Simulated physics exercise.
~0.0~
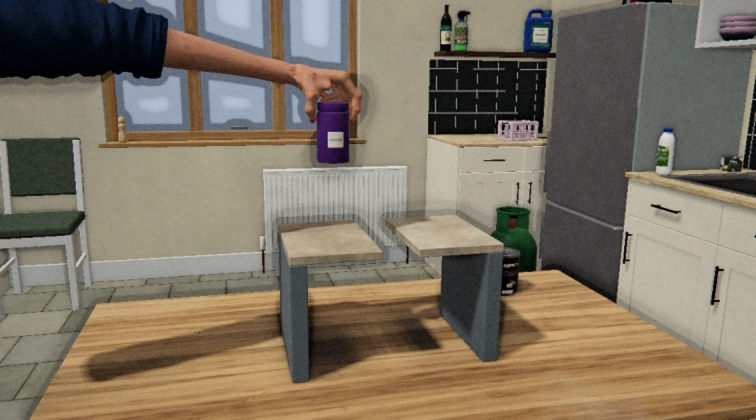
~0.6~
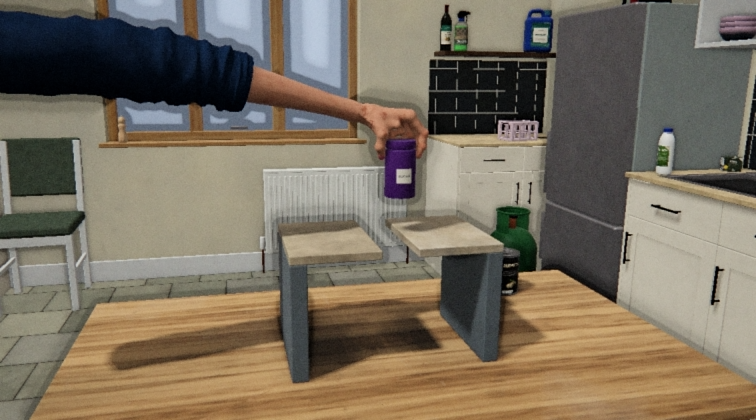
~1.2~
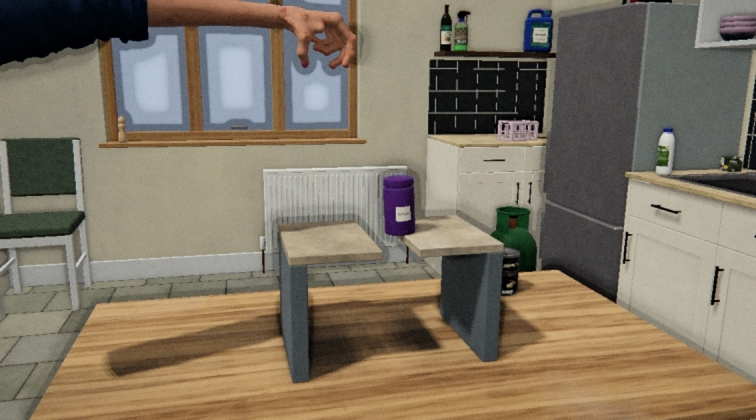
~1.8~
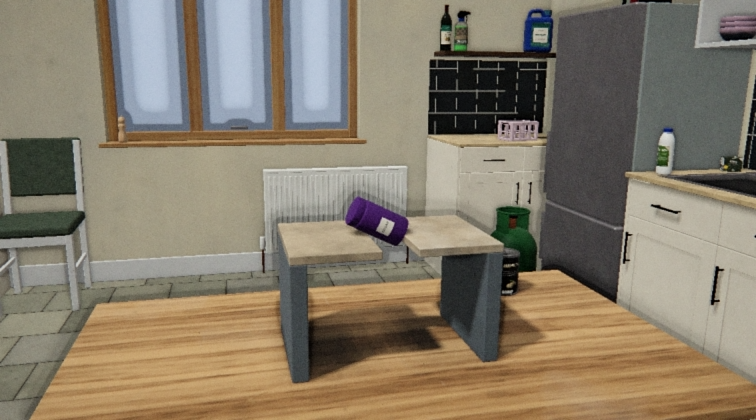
In a kitchen seen from the front of a wooden table, a stand with grey upright sides and a pale top split by a gap sits in the middle. A black tin stands behind its right side, with a green container, a grey fridge and white cupboards beyond. A hand reaching in from the left holds a purple jar upright above the stand and carries it right and down. The hand lets go and draws back as the jar drops toward the gap. The jar tips over to the left and ends lodged on its side across the gap, while the tin stays put.
